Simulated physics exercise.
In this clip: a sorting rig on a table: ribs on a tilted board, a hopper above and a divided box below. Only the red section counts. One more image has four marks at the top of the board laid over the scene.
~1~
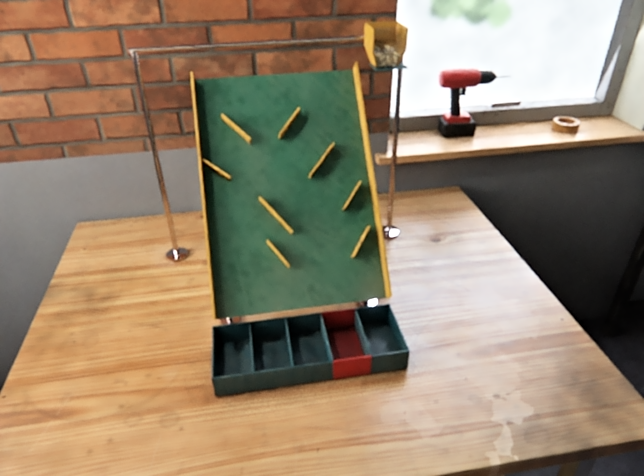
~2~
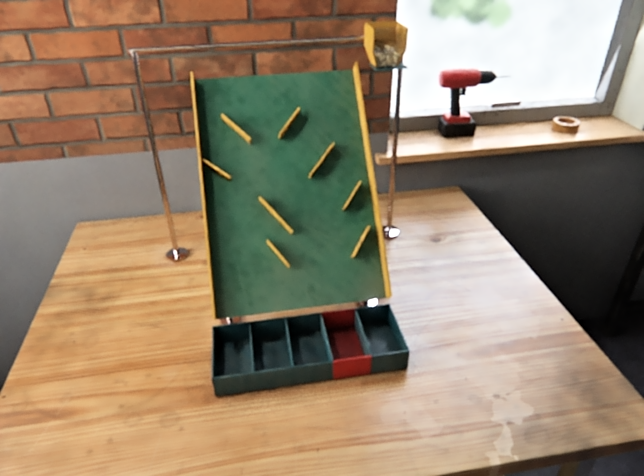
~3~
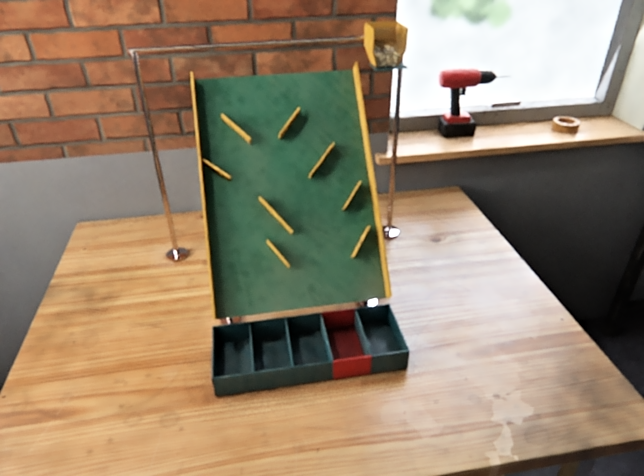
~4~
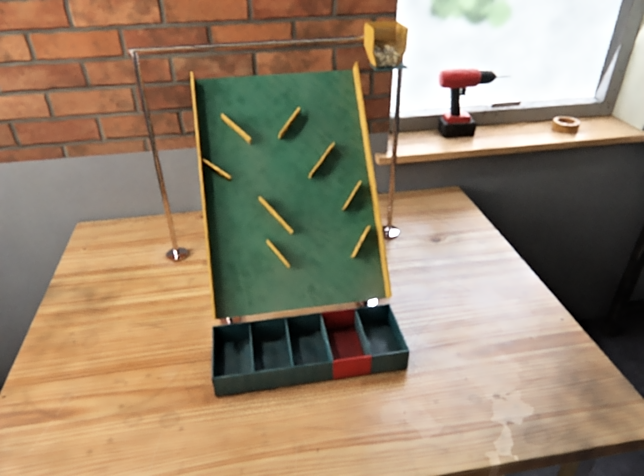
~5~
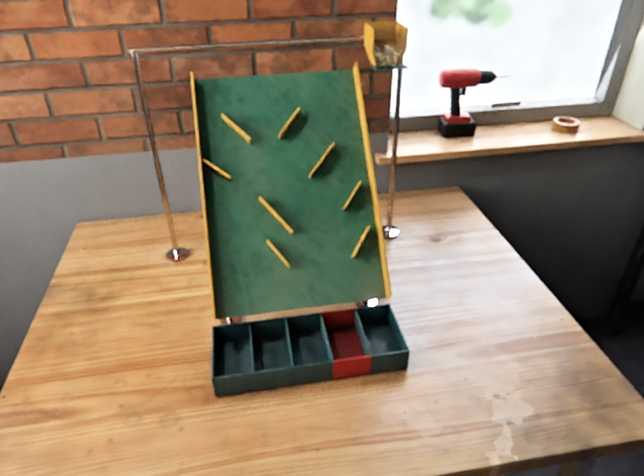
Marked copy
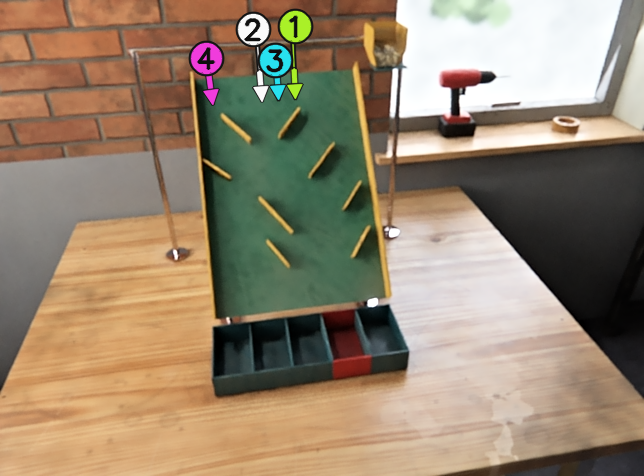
A green board with slanted yellow ribs leaning above a divided box with one red section, everything staying still on a wooden table.
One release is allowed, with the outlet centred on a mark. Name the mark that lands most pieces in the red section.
Go for 2.
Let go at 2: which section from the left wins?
It is the fourth one.
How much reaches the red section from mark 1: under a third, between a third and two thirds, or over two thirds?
It is between a third and two thirds.
On the marked copy, mark 1 meets the board at (295, 93); mark 2 meets the board at (261, 95); mark 3 meets the board at (278, 94); mark 4 meets the board at (212, 99).
Choosing 1, about half in the red section, about half in other sections.
Choosing 2, most in the red section, a small part in other sections, a stray few held on the board, a stray few outside the box.
Choosing 3, about half in the red section, about a third in other sections, a small part outside the box.
Choosing 4, about a third in the red section, about half in other sections, a small part held on the board, a stray few outside the box.
